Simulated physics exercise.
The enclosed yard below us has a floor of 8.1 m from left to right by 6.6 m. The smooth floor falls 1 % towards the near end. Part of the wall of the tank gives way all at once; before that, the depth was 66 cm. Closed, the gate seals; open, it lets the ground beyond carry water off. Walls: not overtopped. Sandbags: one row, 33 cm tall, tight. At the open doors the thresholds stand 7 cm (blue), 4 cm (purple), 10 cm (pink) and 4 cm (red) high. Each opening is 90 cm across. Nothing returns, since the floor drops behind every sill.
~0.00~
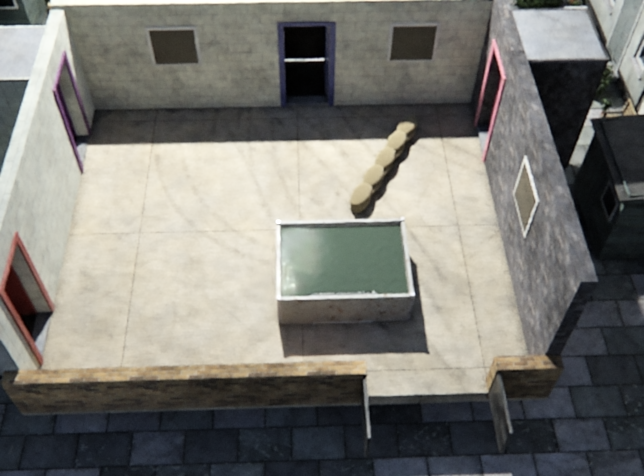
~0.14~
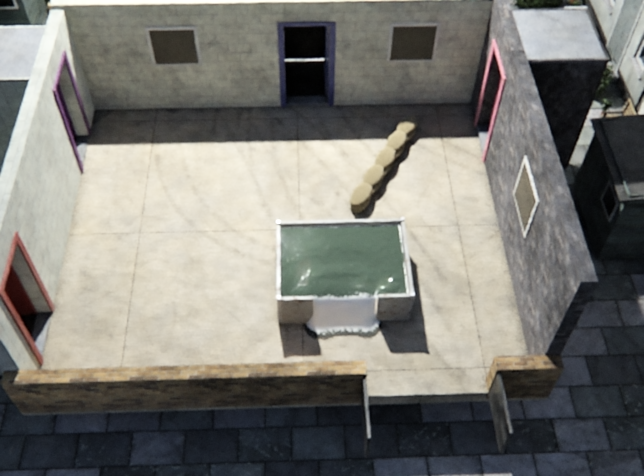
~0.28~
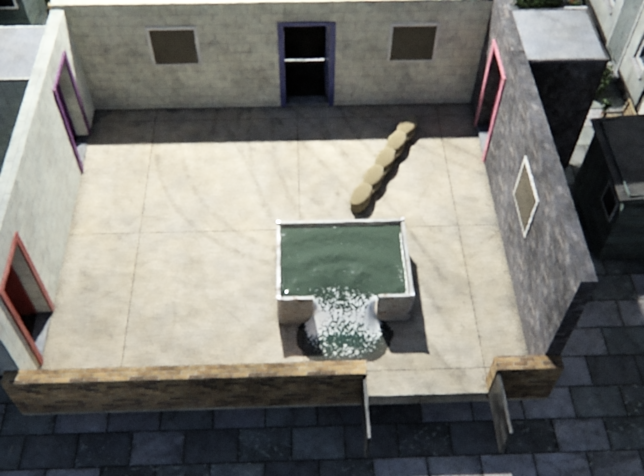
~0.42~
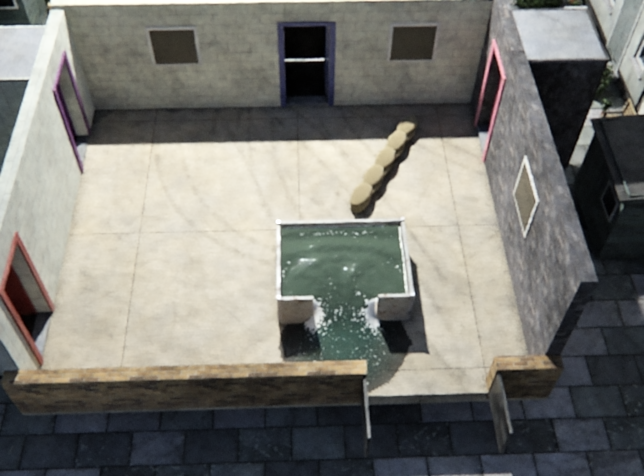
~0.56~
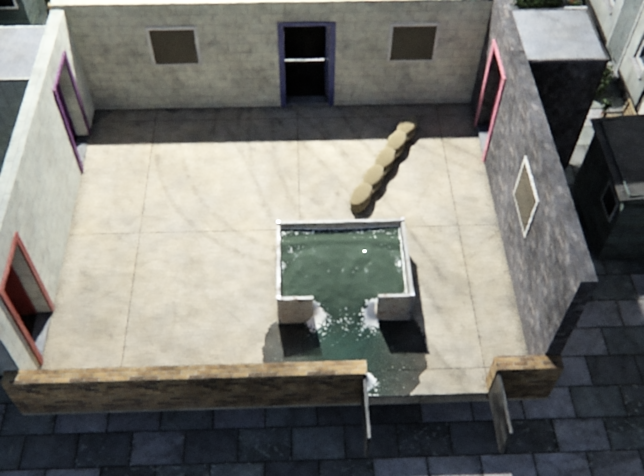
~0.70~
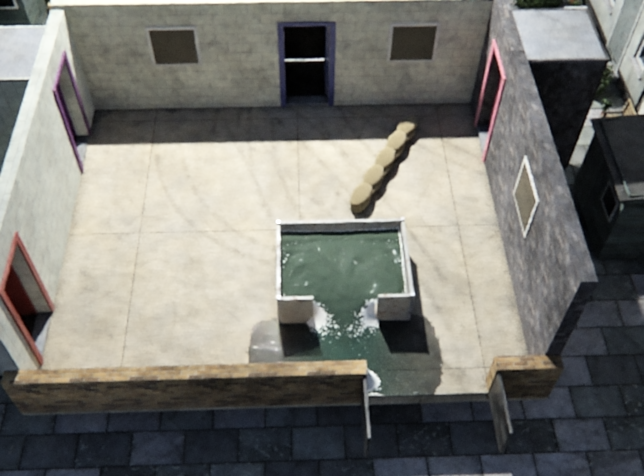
Green water bursting through the near wall of a square tank, foaming and spreading across the pale floor of a walled yard.
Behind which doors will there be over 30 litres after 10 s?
Blue door: The total remains smaller than the cap. Purple door: The total remains smaller than the cap. Pink door: The total remains smaller than the cap. Red door: The total grows larger than the cap.
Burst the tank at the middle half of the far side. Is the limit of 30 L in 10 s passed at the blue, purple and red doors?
Log - blue: Threshold topped, purple: Threshold topped, red: Threshold not reached.
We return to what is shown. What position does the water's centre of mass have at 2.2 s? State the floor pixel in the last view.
The water's centre sits at about (315, 313).
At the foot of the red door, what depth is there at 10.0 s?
Depth: Approx. 5.5 cm.
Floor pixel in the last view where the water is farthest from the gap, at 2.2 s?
Around pixel (36, 392).
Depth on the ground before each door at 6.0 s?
You'd get blue at 0 cm, purple at 2 cm, pink at 0 cm, and red at 10 cm.
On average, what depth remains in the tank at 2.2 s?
32 cm.
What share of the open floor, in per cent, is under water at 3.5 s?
Covered: Roughly 30 %.
After 1.4 s water covers 10 % of the floor and is deepest (45 cm) near (338, 383); blue door not reached, purple door not reached, pink door not reached, red door not reached.
After 2.2 s water covers 20 % of the floor and is deepest (32 cm) near (337, 373); blue door not reached, purple door not reached, pink door not reached, red door not reached.
After 3.5 s water covers 30 % of the floor and is deepest (24 cm) near (338, 383); blue door not reached, purple door not reached, pink door not reached, red door 14 cm at the sill, 55 L in.
After 6.0 s water covers 40 % of the floor and is deepest (14 cm) near (338, 383); blue door not reached, purple door 2 cm at the sill, 0 L in, pink door not reached, red door 10 cm at the sill, 124 L in.
After 10.0 s water covers 60 % of the floor and is deepest (8 cm) near (327, 384); blue door not reached, purple door 3 cm at the sill, 0 L in, pink door not reached, red door 5 cm at the sill, 153 L in.
